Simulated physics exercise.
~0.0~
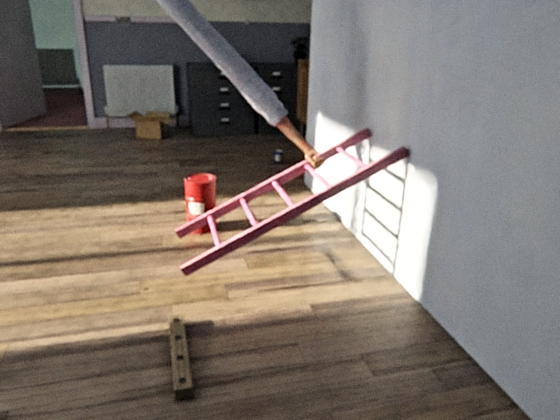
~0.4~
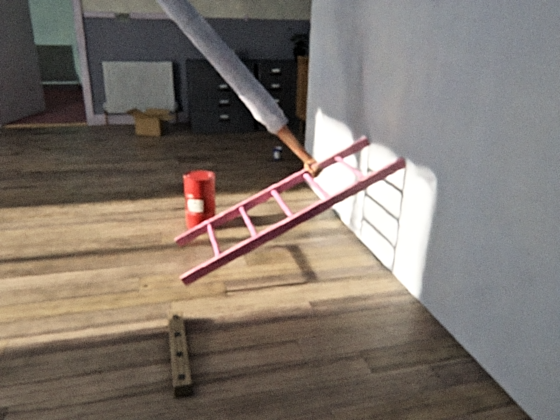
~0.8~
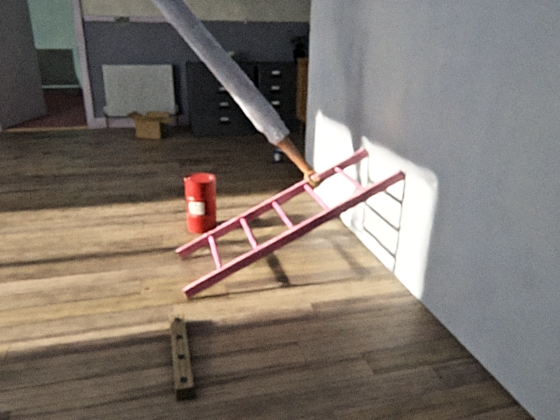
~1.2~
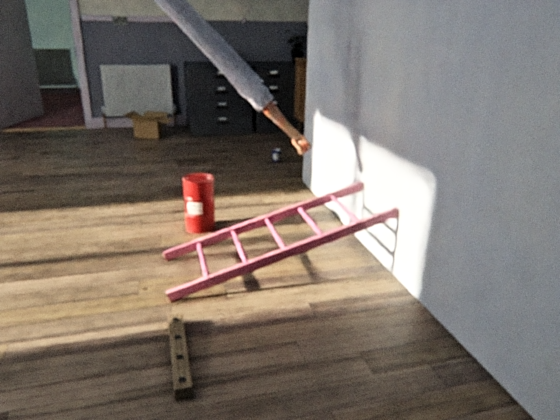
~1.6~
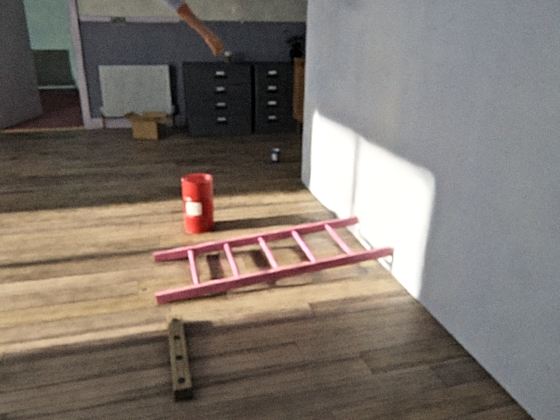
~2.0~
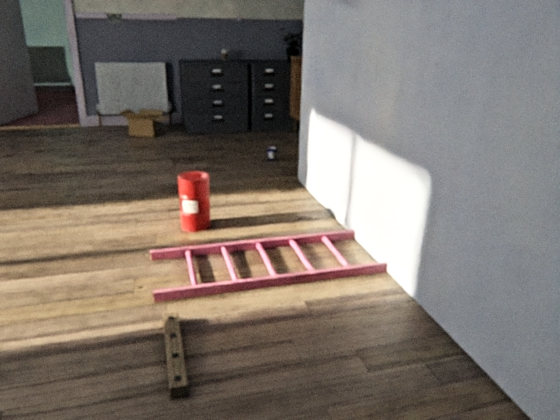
A pink ladder was held at a slant against a pale wall, and once the hand let go and drew back, it slid down and ended up flat on the wooden floor, while the red canister and strip of wood stayed put.
